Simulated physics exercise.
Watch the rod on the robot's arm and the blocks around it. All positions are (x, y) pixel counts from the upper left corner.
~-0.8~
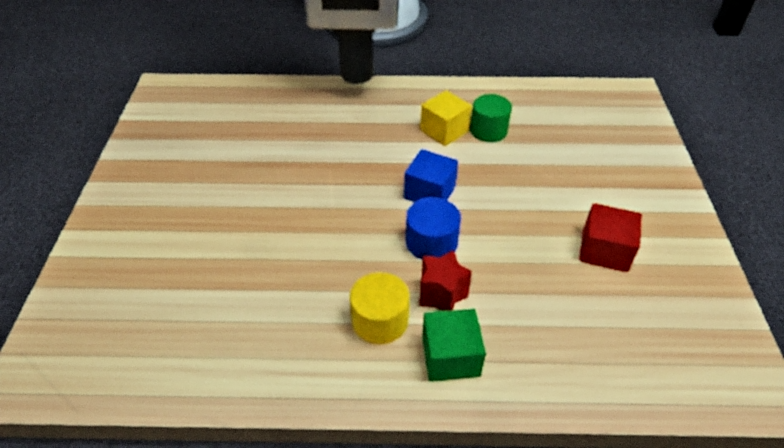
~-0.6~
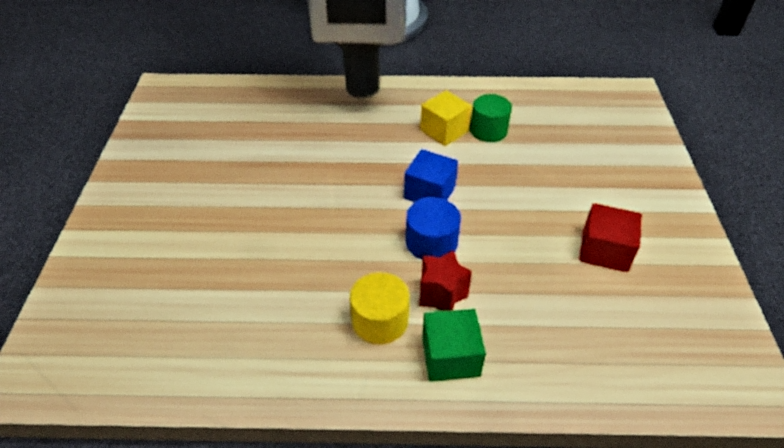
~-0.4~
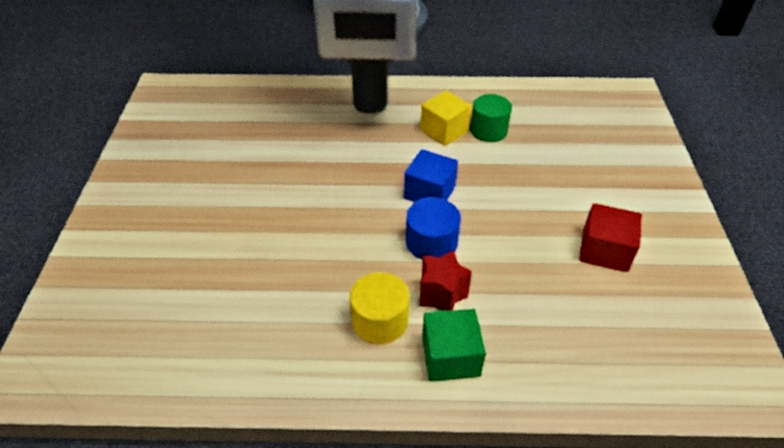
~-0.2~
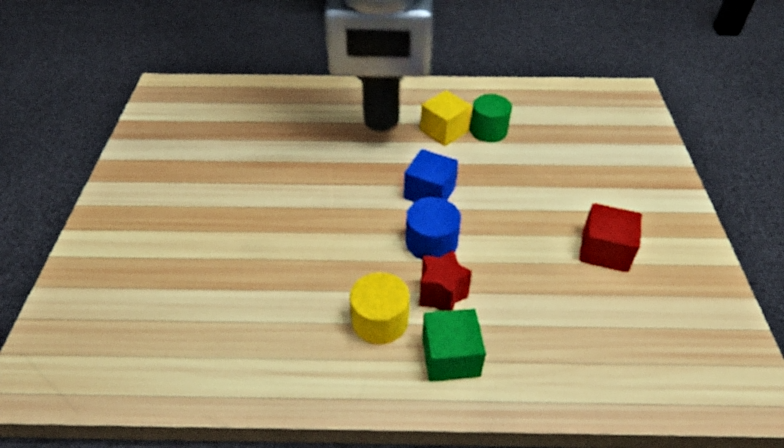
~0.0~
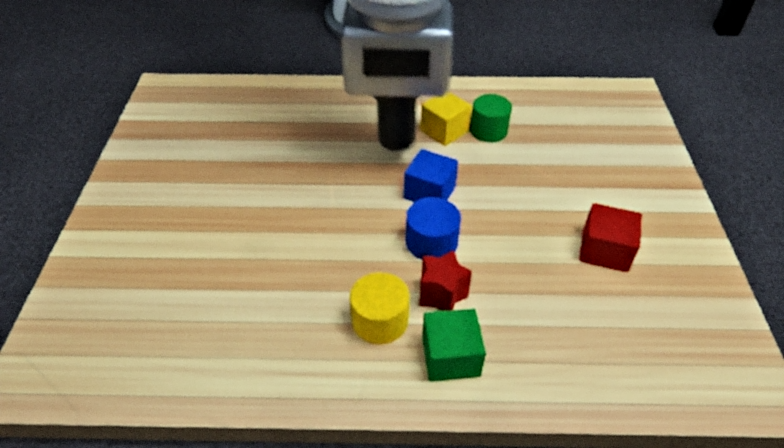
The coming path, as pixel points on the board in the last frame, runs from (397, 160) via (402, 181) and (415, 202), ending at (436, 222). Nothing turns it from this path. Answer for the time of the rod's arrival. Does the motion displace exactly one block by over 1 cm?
No, that is not what happens.
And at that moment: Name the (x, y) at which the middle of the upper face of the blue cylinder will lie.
My best guess is (445, 232).
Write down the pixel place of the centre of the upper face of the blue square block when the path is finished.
Roughly at (481, 193).
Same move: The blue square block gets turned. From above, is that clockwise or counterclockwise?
Viewed from above, counterclockwise.
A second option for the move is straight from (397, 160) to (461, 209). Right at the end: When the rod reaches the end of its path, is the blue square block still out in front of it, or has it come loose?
The rod should keep driving it forward.
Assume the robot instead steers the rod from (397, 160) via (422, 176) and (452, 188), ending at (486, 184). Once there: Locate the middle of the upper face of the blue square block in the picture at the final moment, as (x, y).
In the picture, that point is around (467, 192).
The first path, step by step. Halfway along, rod (408, 173); blue square block (447, 180), turned 15° anticlockwise.
At the end, rod (438, 203); blue square block (481, 193), turned 35° anticlockwise; blue cylinder (445, 232); yellow square block unmoved.
